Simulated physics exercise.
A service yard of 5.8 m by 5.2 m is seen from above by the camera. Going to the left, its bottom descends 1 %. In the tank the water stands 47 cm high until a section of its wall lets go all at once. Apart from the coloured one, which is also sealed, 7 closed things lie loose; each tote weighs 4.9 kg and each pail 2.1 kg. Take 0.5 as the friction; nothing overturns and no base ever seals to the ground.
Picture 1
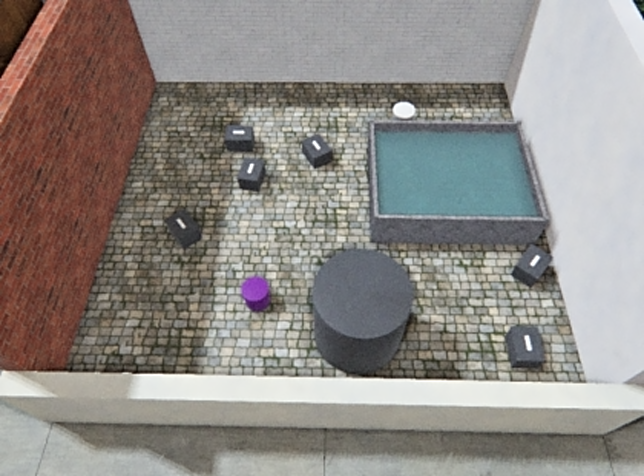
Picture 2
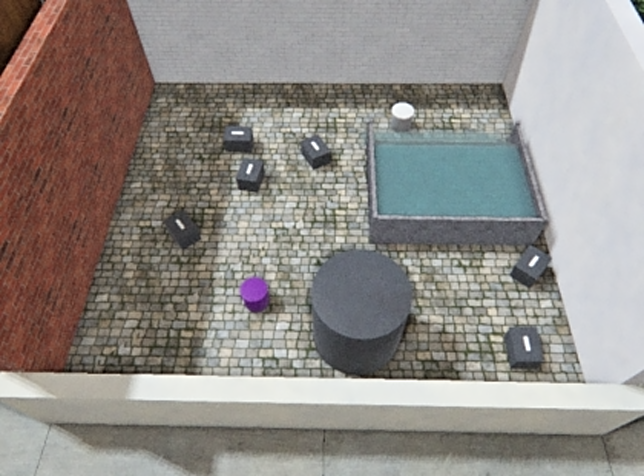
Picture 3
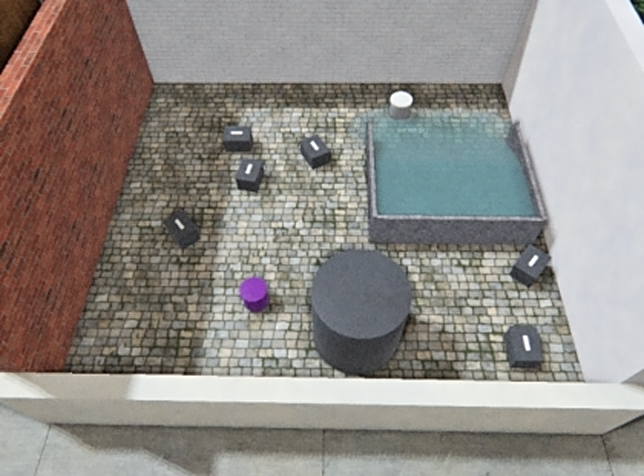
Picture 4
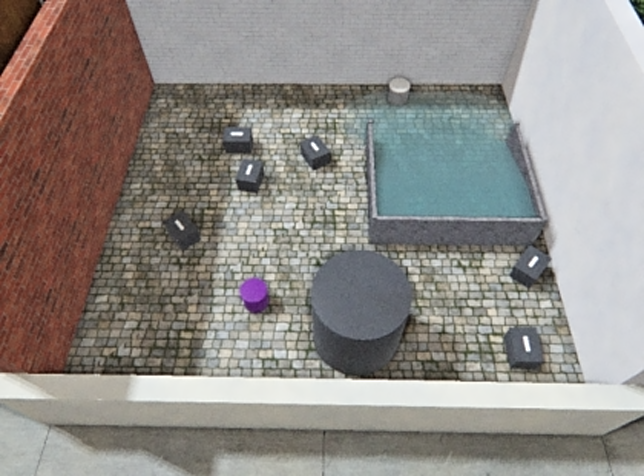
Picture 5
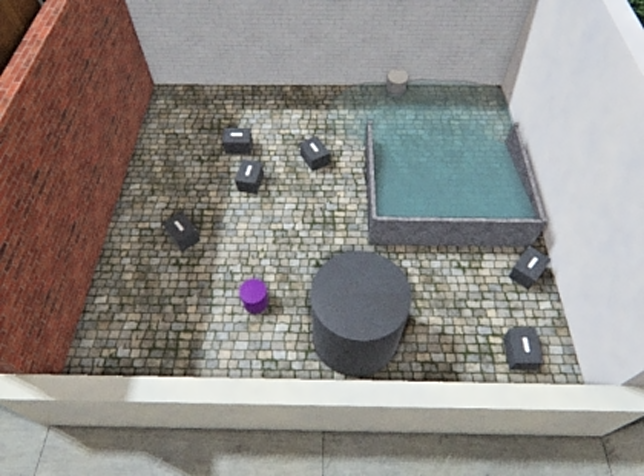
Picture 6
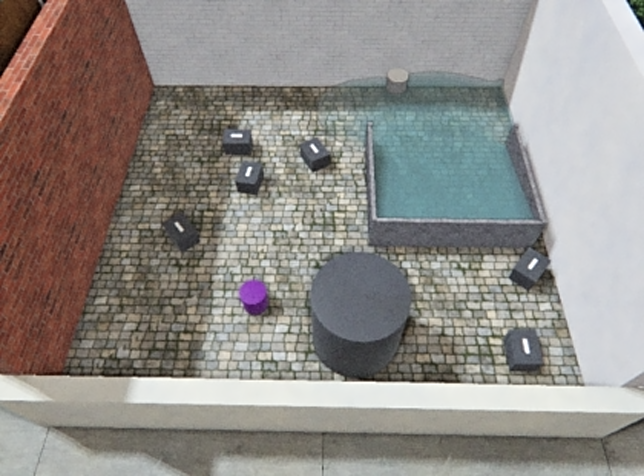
Water spreads from a grey-rimmed tank at the right of a walled, cobbled yard, seen from high above by a camera that looks still. Six dark boxes lie scattered about, with a purple pail left of a big dark grey cylinder near the front. The greenish-blue water spills out past the tank's far side to the back wall, then widens along it, while a small whitish drum shifts back with it.
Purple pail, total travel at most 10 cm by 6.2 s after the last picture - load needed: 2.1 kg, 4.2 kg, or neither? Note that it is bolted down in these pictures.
2.1 kg.
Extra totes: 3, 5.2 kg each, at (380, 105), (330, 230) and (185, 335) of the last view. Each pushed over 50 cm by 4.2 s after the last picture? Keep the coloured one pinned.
Each in turn: Further than that, not that far, not that far.
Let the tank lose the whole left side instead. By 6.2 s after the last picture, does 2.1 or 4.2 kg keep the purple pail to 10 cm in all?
Neither one.
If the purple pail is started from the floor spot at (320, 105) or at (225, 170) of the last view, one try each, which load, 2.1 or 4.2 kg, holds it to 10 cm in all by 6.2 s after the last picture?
In turn: Both fail; both fail.
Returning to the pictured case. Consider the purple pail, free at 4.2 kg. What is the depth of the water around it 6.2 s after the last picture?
3 cm, roughly.
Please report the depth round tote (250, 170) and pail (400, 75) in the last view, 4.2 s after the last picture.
First roughly 1 cm, second roughly 7 cm.
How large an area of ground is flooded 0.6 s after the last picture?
Roughly 8.5 m2 of it is wet.
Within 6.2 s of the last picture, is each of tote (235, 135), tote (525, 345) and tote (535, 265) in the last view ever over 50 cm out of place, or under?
Shift vs threshold, in turn: Goes outside / stays inside / stays inside.
Then, 0.6 s after the last picture the purple pail would be 0 cm from its start with 2.1 kg and 0 cm from its start with 4.2 kg; 0 cm of water round it then.
Then, 2.3 s after the last picture the purple pail would be 0 cm from its start with 2.1 kg and 0 cm from its start with 4.2 kg; 0 cm of water round it then.
Then, 4.2 s after the last picture the purple pail would be 0 cm from its start with 2.1 kg and 0 cm from its start with 4.2 kg; 0 cm of water round it then.
Then, 6.2 s after the last picture the purple pail would be 1 cm from its start with 2.1 kg and 0 cm from its start with 4.2 kg; 3 cm of water round it then.
